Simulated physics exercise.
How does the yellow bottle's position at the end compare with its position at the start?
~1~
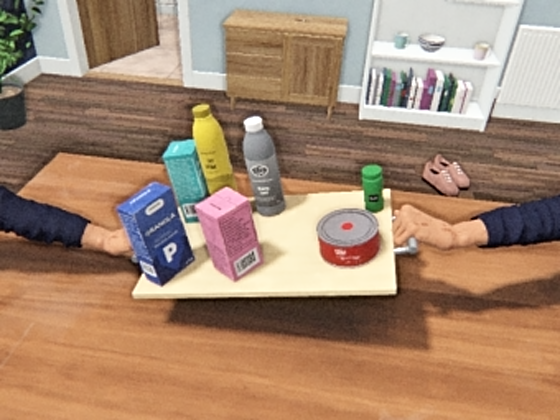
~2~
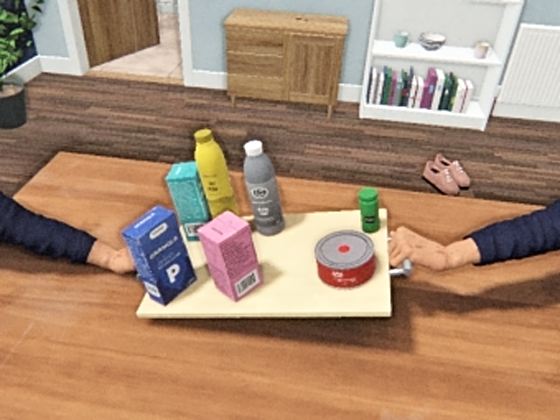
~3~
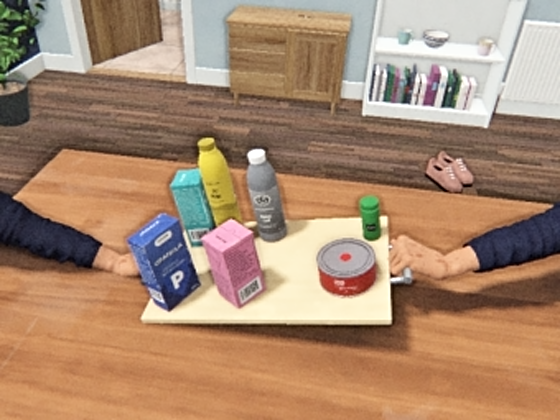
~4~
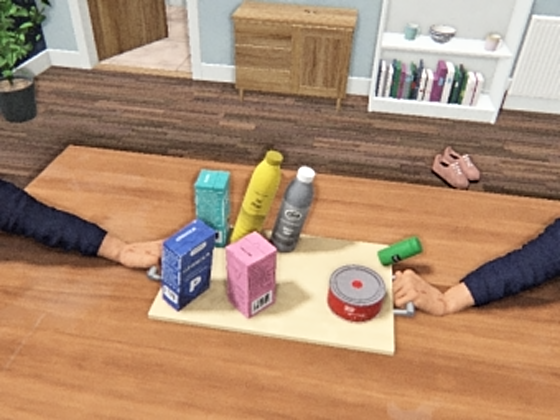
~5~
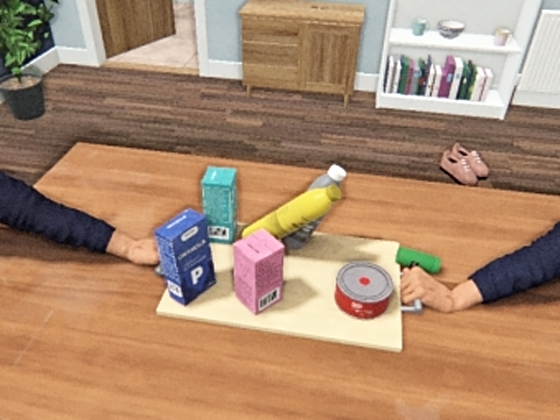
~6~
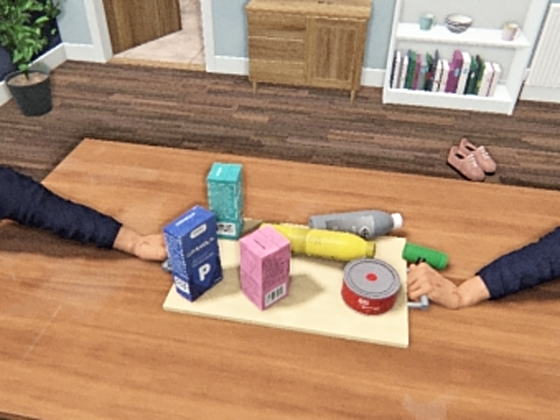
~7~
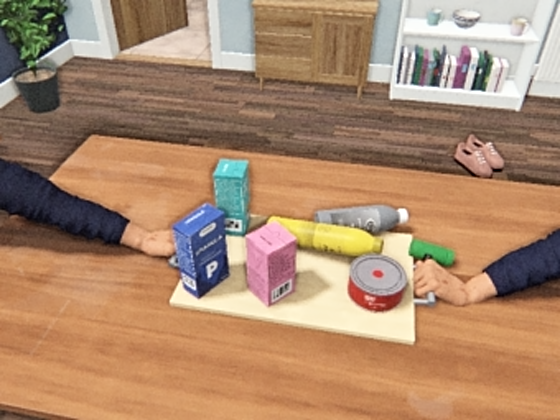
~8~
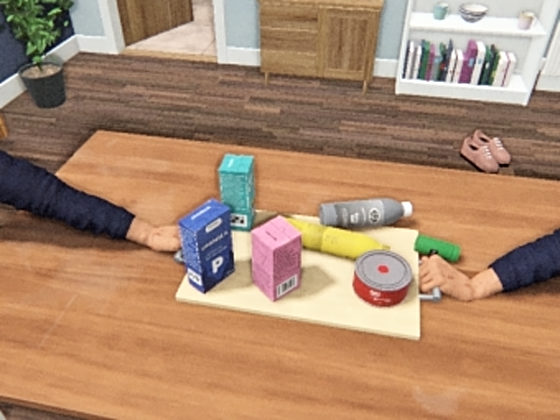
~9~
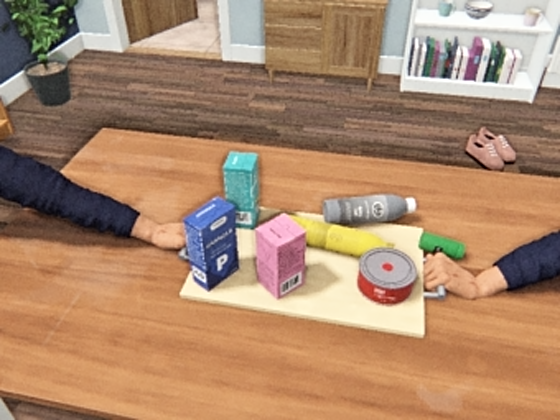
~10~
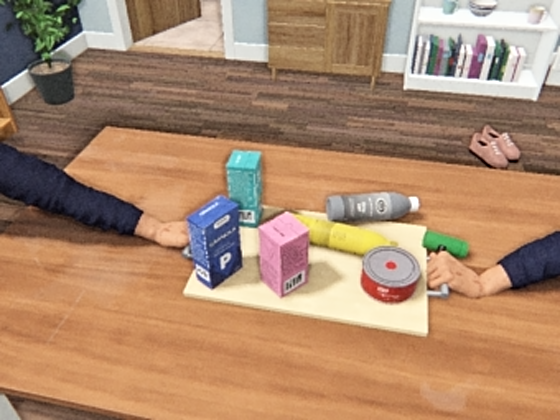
At the start the yellow bottle is standing with a lean, and at the end it is lying on its side on the tray.
